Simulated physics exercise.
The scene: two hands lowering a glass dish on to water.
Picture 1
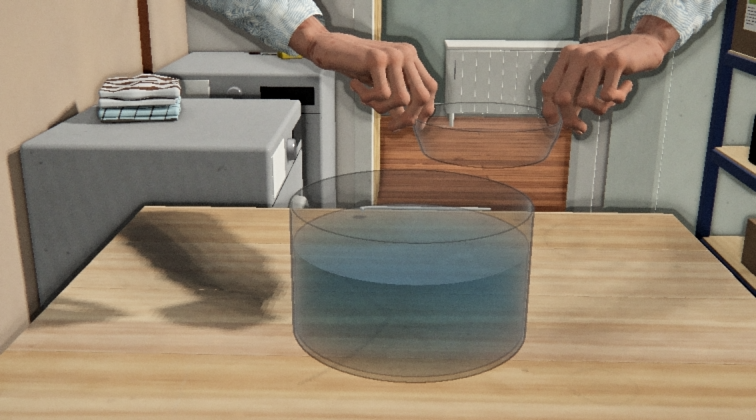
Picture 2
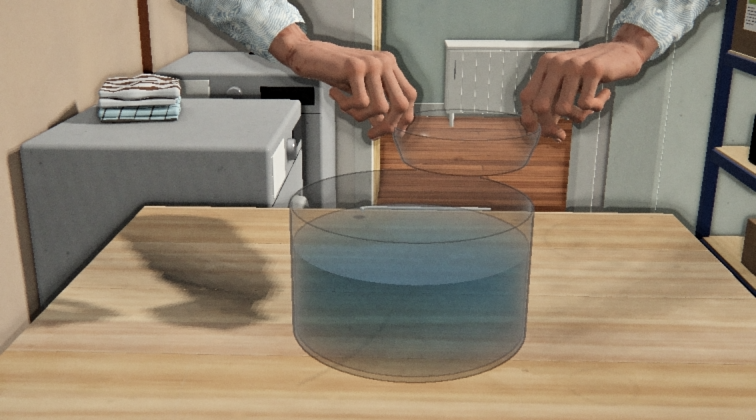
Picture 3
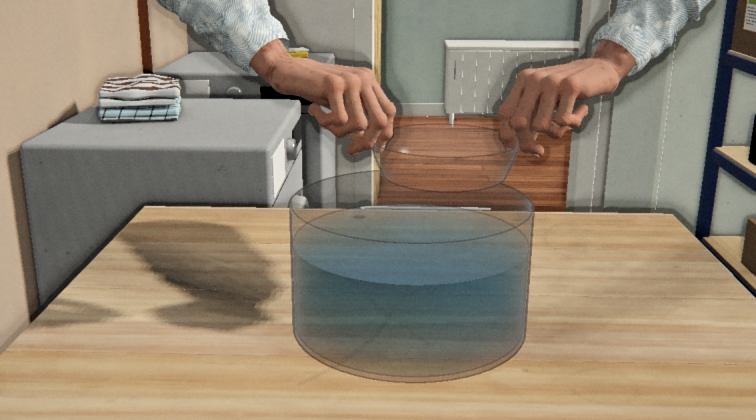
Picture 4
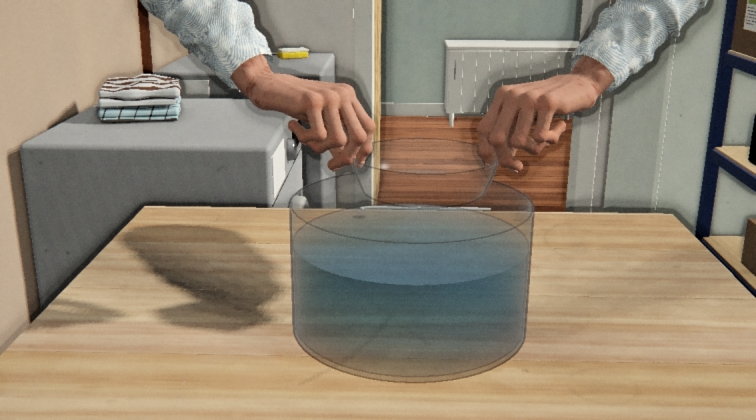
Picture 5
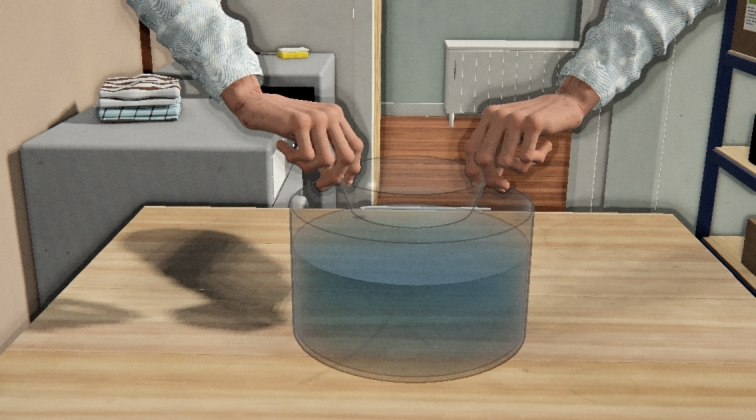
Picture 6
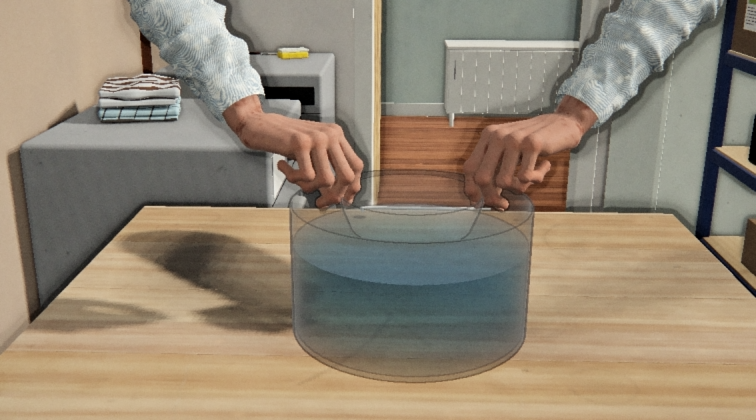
Two hands in pale blue sleeves lower a small, clear, empty glass dish, shifting slightly left as it descends into the mouth of a larger basin, just over the water. The basin of blue water stands on a light wooden table, with a grey cabinet and folded cloths behind at left and shelving at right. The indoor room is seen from the front, slightly above the tabletop, by a still camera.
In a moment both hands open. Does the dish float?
The dish stays afloat.
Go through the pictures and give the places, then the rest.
The first picture shows dish (485, 132) empty; above the basin.
The second picture shows dish (465, 139) empty; coming down.
The third picture shows dish (444, 155) empty; lower.
The fourth picture shows dish (424, 170) empty; lower still.
The fifth picture shows dish (412, 189) empty; close to the surface.
The sixth picture shows dish (411, 208) empty; just over the surface.
Next, the dish dips into the water.
After that, it bobs and steadies.
Finally, the dish floats with about half of its side showing.
